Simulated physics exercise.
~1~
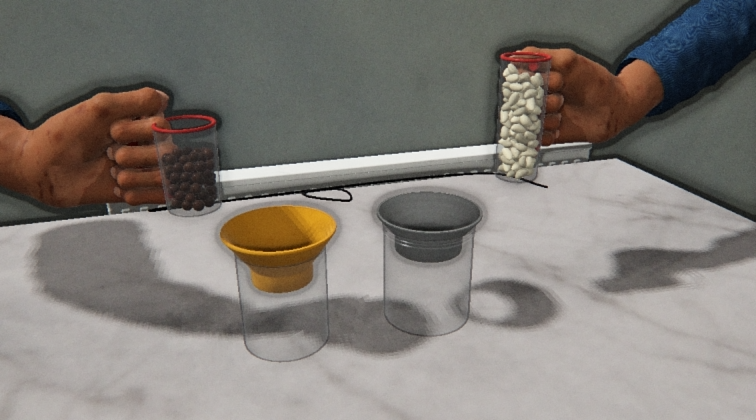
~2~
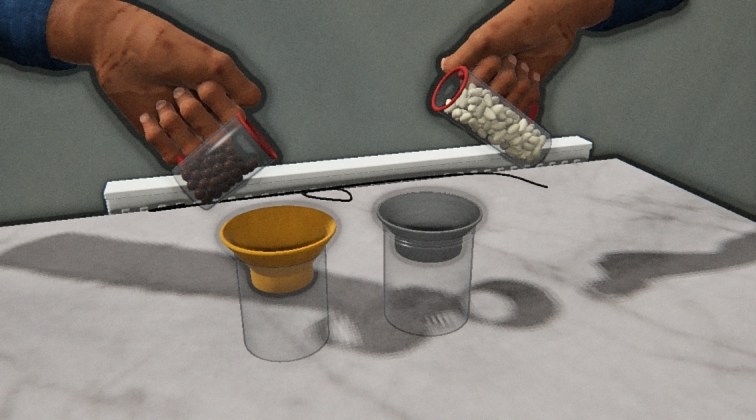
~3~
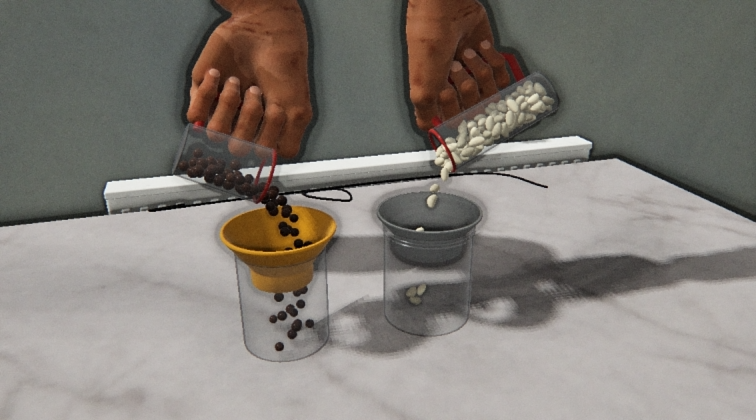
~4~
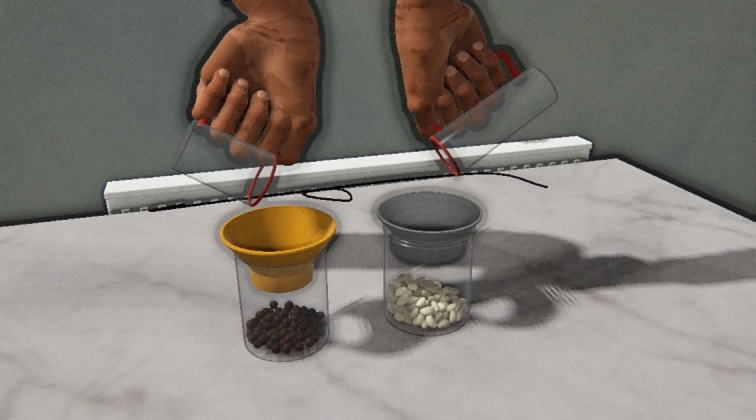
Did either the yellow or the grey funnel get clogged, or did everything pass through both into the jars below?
Everything passed through both funnels. The dark beads all ended up in the left jar and the white beans all ended up in the right jar.
